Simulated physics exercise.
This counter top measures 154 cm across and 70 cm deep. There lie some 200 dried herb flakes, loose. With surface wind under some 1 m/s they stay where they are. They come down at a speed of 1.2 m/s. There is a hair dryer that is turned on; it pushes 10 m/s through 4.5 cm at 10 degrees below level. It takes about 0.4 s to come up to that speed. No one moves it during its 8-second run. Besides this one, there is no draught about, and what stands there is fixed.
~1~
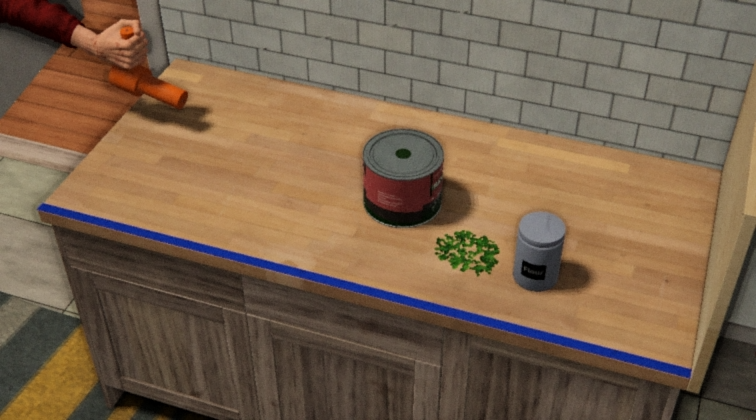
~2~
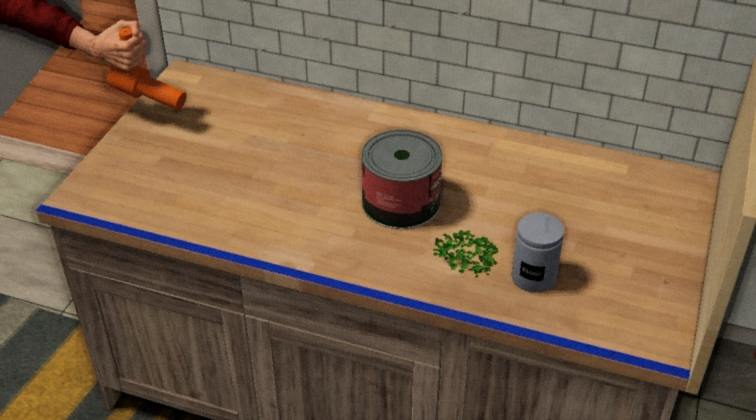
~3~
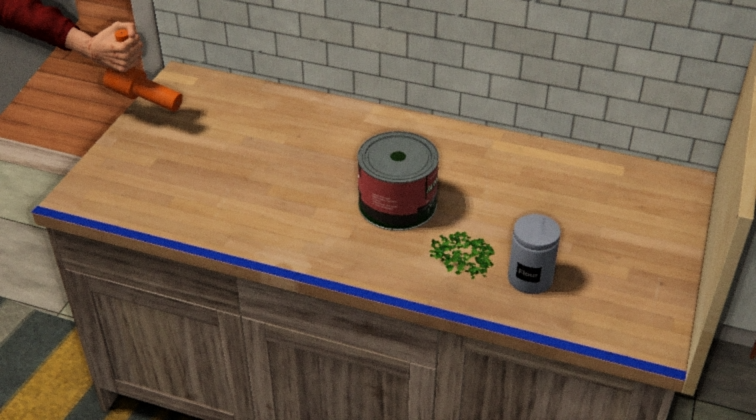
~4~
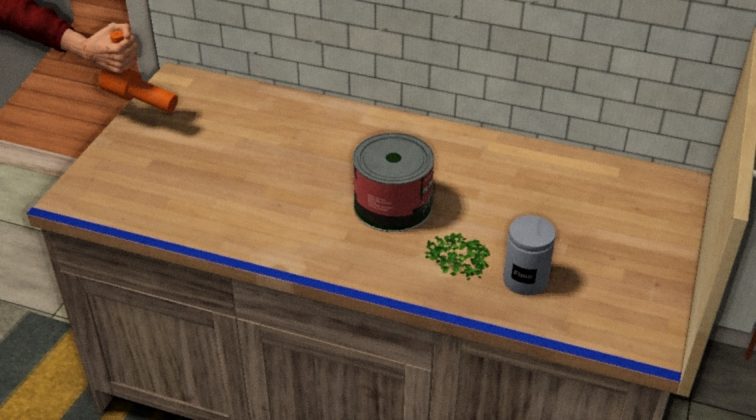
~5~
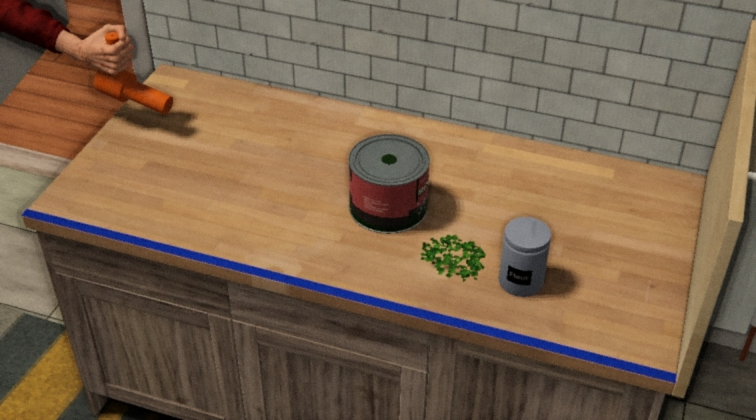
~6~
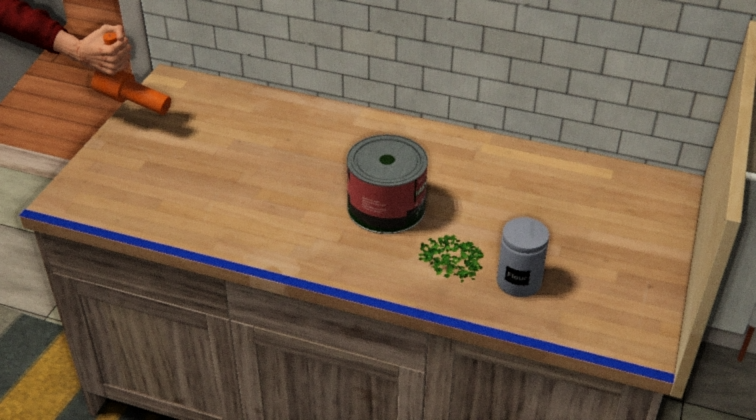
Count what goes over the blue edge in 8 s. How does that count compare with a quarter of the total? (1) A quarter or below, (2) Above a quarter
A quarter or below.
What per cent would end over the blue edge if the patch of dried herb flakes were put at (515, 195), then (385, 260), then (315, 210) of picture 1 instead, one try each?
About 20, 90 and 100 in a hundred, in that order.
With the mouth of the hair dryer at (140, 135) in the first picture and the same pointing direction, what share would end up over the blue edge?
Estimate: About 10 %.
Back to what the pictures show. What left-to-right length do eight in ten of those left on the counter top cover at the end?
10 cm, give or take.
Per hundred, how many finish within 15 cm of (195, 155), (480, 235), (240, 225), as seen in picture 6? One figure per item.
In order: About 0 %, then 80 %, then 0 %.
Then, 1.2 s after the last picture, 0 % are over the blue edge; the middle of those still in play is near (454, 258); 22 % have settled or left.
Then, 2.2 s after the last picture, 0 % are over the blue edge; the middle of those still in play is near (449, 257); 26 % have settled or left.
Then, 4.0 s after the last picture, 0 % are over the blue edge; the middle of those still in play is near (449, 257); 34 % have settled or left.
Then, 7.6 s after the last picture, at the end, 0 % are over the blue edge; the middle of those still in play is near (449, 257).
